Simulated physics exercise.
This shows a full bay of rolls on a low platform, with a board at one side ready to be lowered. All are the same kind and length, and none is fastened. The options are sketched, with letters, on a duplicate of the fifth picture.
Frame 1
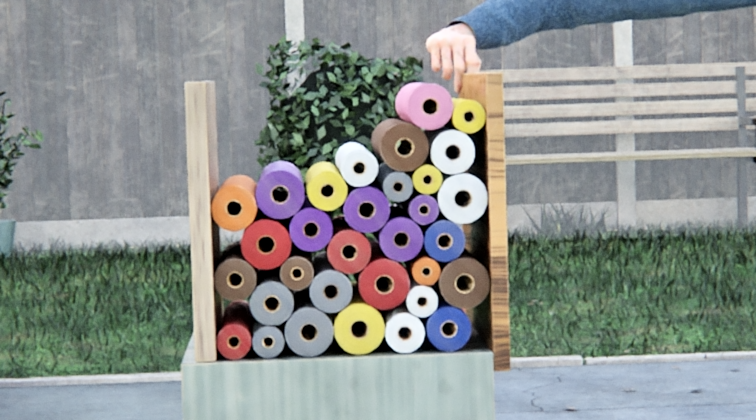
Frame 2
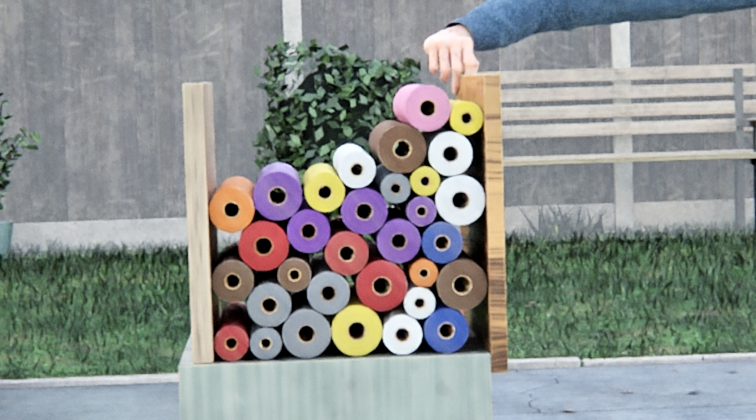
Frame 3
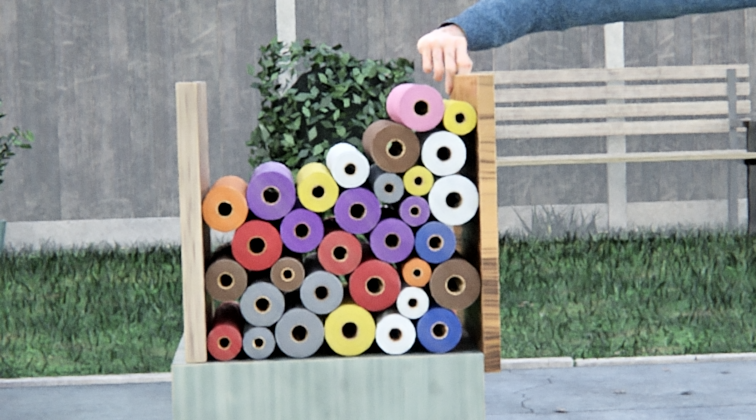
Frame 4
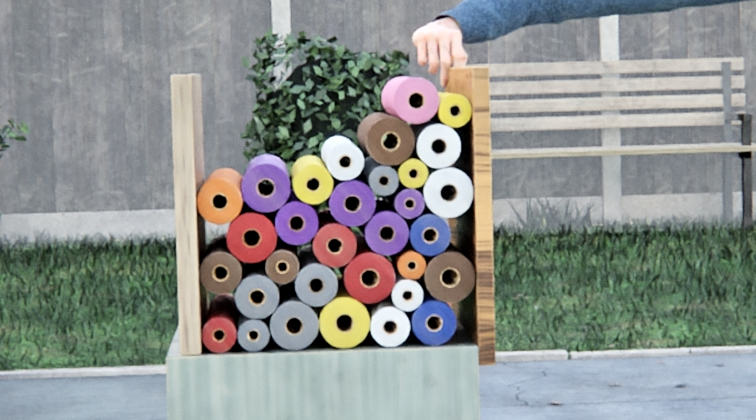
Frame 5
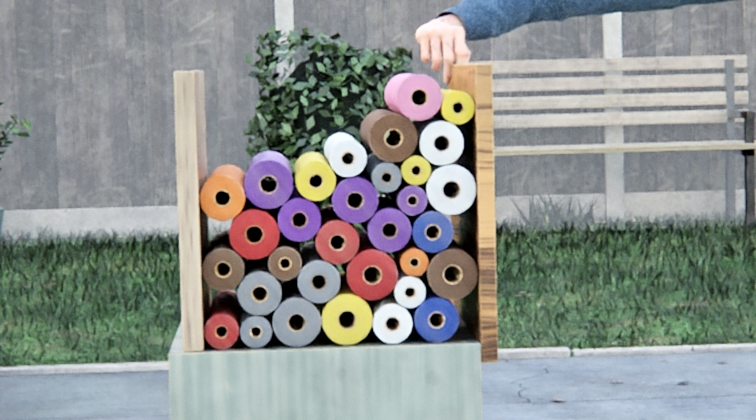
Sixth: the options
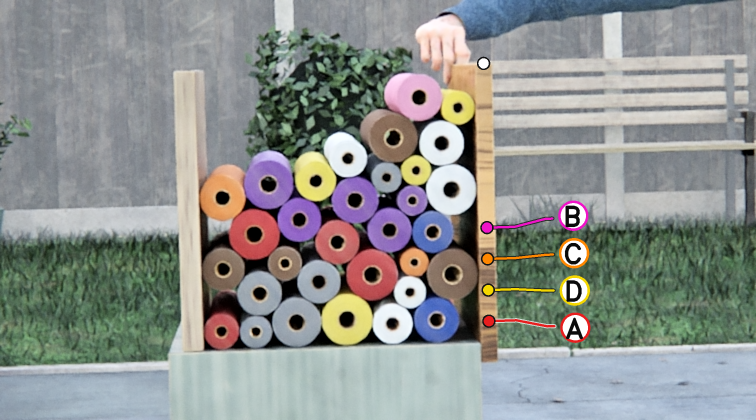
Only the view itself moves, drifting slightly so that the whole scene shifts a little left and then slightly back, seen from straight in front of a low platform outdoors. Rolls in purple, red, grey, white, brown, orange, blue, yellow and pink are stacked between upright boards, higher at right, before grass, a bench and a grey fence. A blue-sleeved arm reaches in from the right, its hand staying on top of the right board.
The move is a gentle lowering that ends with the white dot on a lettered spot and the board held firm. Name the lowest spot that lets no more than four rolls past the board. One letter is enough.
Slide it to B.
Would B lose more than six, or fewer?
It loses fewer than six.
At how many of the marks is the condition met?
The number is one.
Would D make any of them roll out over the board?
Yes.
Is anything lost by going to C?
At C: Yes.
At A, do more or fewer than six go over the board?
More than six.
On the marked copy, A at (489, 321); B at (487, 227); C at (488, 259); D at (488, 290); the white dot at (484, 63).
Following B. Soon after the start, top of the board (475, 135).
Later, top of the board (477, 215).
In the end, top of the board (477, 227), three out over the board.
As for the rest, A more than four out over the board; C more than four out over the board; D more than four out over the board.
